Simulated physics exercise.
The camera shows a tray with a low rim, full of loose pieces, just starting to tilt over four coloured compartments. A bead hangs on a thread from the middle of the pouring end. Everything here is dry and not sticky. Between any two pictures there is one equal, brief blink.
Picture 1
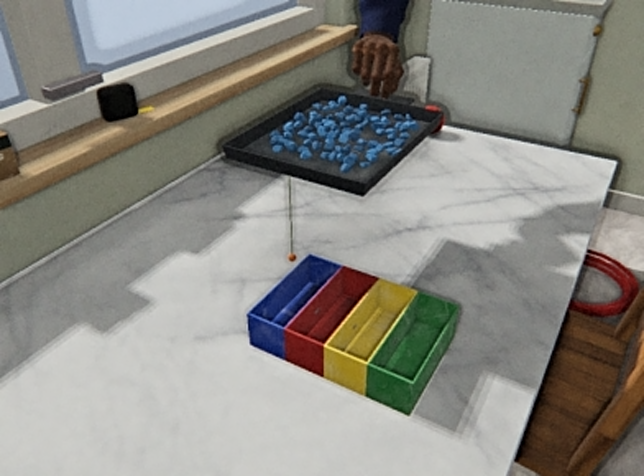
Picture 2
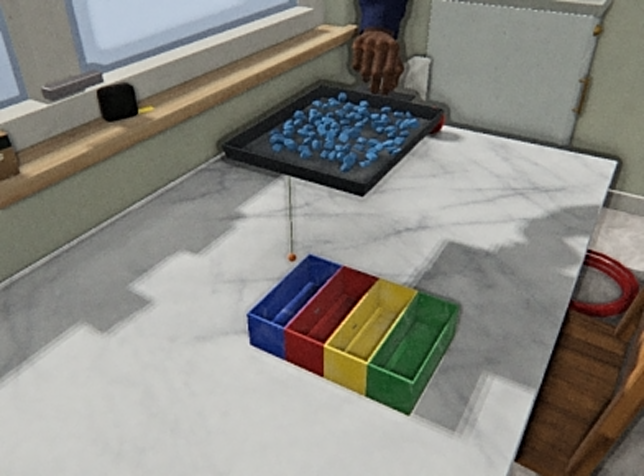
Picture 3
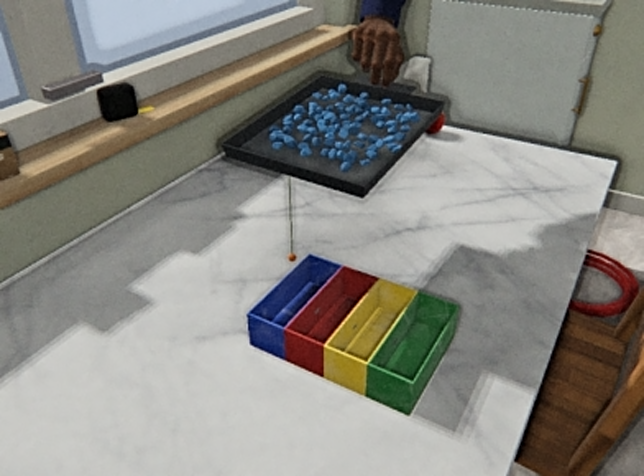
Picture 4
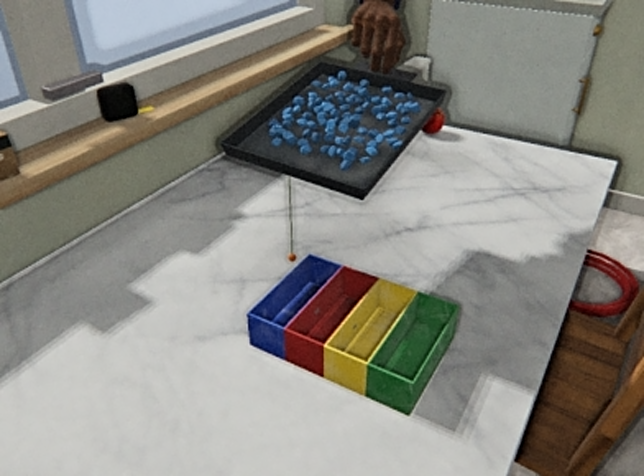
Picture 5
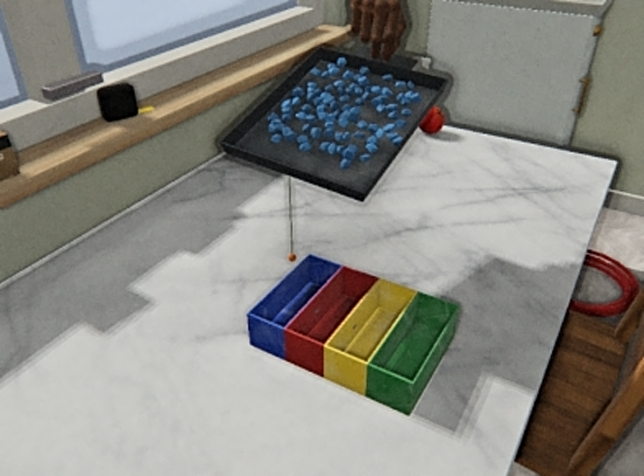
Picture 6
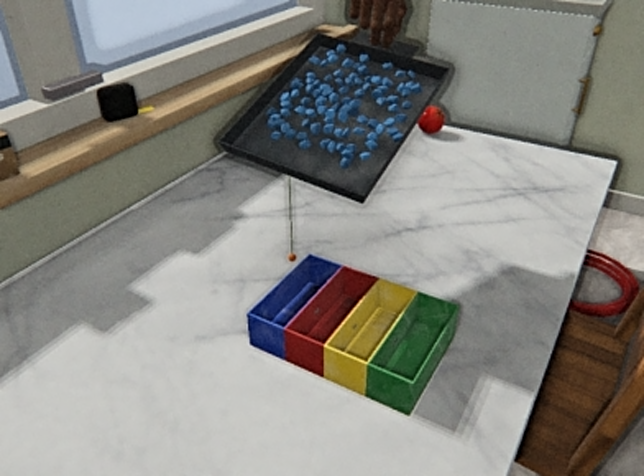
In this clip, a hand at the far side of a black tray of loose blue stones rises, tilting the tray toward its lower right corner, above a table with blue, red, yellow and green compartments that stay still.
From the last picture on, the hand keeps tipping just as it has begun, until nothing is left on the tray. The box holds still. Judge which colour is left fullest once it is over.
Red is left fullest.
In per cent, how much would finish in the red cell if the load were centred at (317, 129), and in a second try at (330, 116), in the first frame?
From the first start you get 50 in a hundred, from the second 40 in a hundred.
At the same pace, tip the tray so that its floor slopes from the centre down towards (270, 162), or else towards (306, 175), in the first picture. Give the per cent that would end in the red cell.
0 %, give or take, and then 30 %.
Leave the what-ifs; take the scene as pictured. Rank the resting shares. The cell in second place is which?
Just behind the top cell comes blue.
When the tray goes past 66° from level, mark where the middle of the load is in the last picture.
The load's middle is around (324, 176).
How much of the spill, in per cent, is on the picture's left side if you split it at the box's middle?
It amounts to some 100 percent.
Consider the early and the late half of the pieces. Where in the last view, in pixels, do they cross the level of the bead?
Around (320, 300) first; around (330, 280) second.
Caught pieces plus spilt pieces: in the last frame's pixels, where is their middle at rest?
(319, 335).
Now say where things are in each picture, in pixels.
Corners of the pouring end near (226, 144) and (363, 181), level; middle of the load near (347, 131), aquarium stones; bead on its thread near (292, 258); blue cell near (267, 334); red cell near (305, 350); yellow cell near (345, 368); green cell near (389, 387), in the first picture.
Corners of the pouring end near (226, 144) and (363, 182), level; middle of the load near (347, 130), in the second picture.
Corners of the pouring end near (225, 143) and (363, 184), tipped barely, lowest at the right corner; middle of the load near (347, 124), in the third picture.
Corners of the pouring end near (224, 142) and (363, 187), tipped a little, lowest at the right corner; middle of the load near (347, 117), in the fourth picture.
Corners of the pouring end near (224, 141) and (363, 189), tipped clearly, lowest at the right corner; middle of the load near (347, 109), in the fifth picture.
Corners of the pouring end near (223, 140) and (362, 192), tipped clearly, lowest at the right corner; middle of the load near (347, 102); blue cell near (267, 334); red cell near (305, 350); yellow cell near (345, 368); green cell near (389, 387), in the sixth picture.
Shortly afterwards, tray tipped steeply; the bulk on the tray; a little falling or outside the box.
Next, tray tipped past a quarter turn; near a quarter on the tray; near a third in the red cell; a little in the blue cell; a little in the yellow cell; only a few in the green cell; near a quarter falling or outside the box.
Some moments later, tray tipped past a quarter turn; near half in the red cell; near a quarter in the blue cell; a little in the yellow cell; only a few in the green cell; a little falling or outside the box.
In the end, tray tipped past a quarter turn; near half in the red cell; near a quarter in the blue cell; a little in the yellow cell; only a few in the green cell; a little outside the box.
